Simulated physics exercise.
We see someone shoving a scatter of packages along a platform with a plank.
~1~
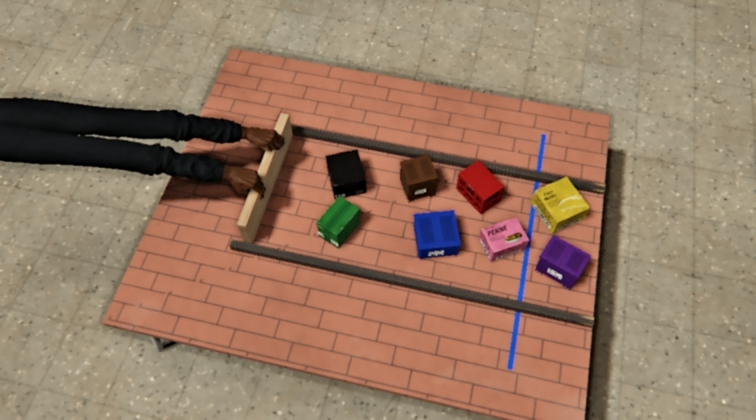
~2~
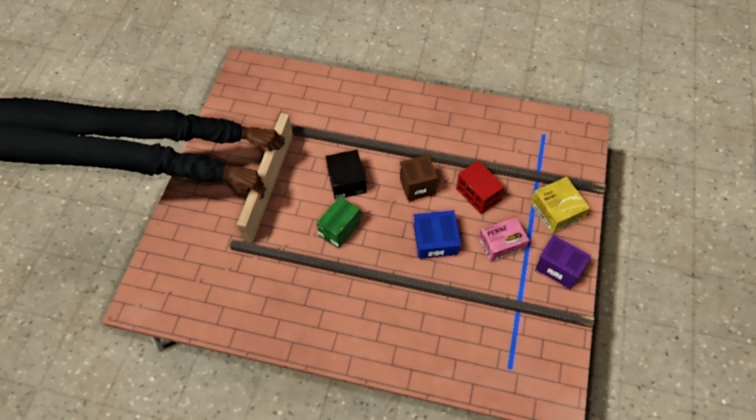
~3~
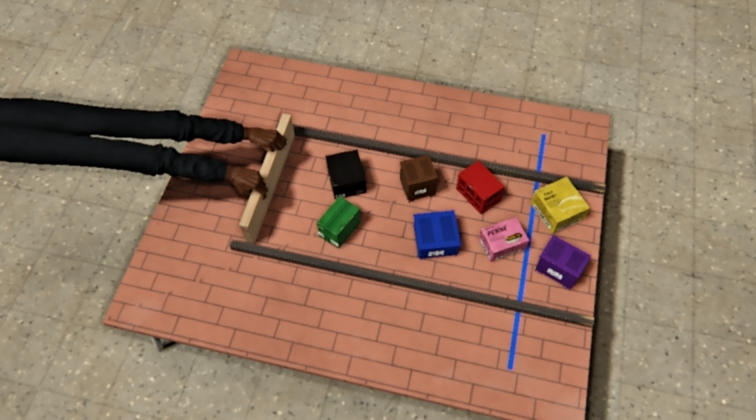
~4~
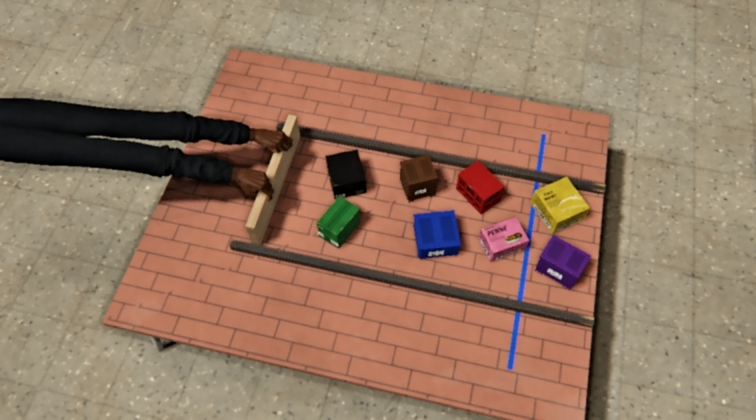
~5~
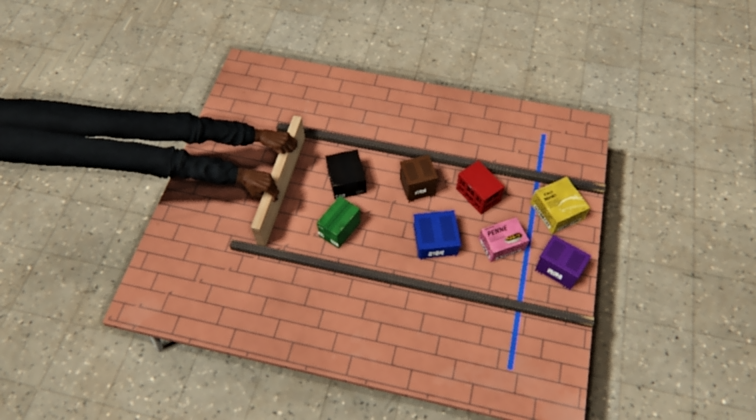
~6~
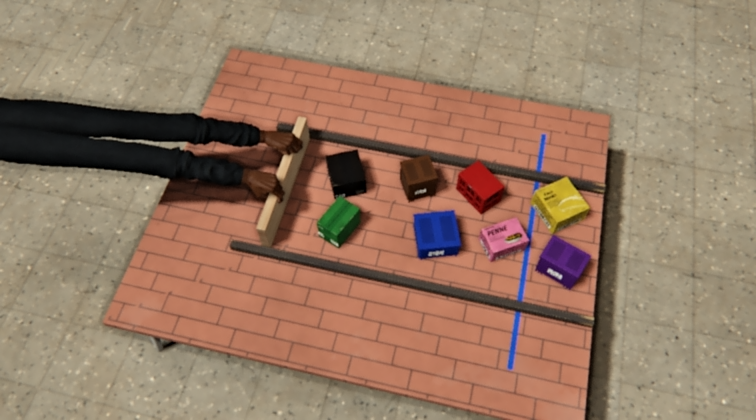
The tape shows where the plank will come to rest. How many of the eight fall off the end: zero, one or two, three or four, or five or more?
The number that fall off is three or four.
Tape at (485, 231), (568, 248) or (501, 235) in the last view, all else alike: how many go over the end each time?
In that order 0, 6 and 1.
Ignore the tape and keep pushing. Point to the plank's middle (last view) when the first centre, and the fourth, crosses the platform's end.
Near (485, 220) and (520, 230).
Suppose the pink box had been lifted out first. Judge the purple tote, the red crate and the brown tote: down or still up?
The purple tote goes over, the red crate drops off, the brown tote holds on.
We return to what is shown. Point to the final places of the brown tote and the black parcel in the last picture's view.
The brown tote at (584, 199), the black parcel at (550, 221).
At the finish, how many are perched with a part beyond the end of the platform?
0 of them.
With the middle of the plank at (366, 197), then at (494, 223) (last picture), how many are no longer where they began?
The counts are 3 and 8.
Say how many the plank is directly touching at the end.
That makes 2.
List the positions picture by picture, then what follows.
In the first frame, purple tote (562, 263); yellow box (560, 205); pink box (503, 240); plank (267, 177); tape (529, 240).
In the second frame, yellow box (560, 205); brown tote (418, 179).
In the third frame, pink box (503, 240); green box (339, 222).
In the fourth frame, purple tote (562, 263); plank (275, 179).
In the fifth frame, yellow box (560, 205); black parcel (346, 174).
In the sixth frame, purple tote (562, 263); yellow box (560, 205); pink box (503, 240); plank (285, 181); tape (529, 240).
Early on, none off yet; purple tote at rest near (562, 263); yellow box at rest near (560, 205); pink box at rest near (503, 240).
Finally, the number that fall off is three or four; lost, red crate, pink box, yellow box and purple tote.
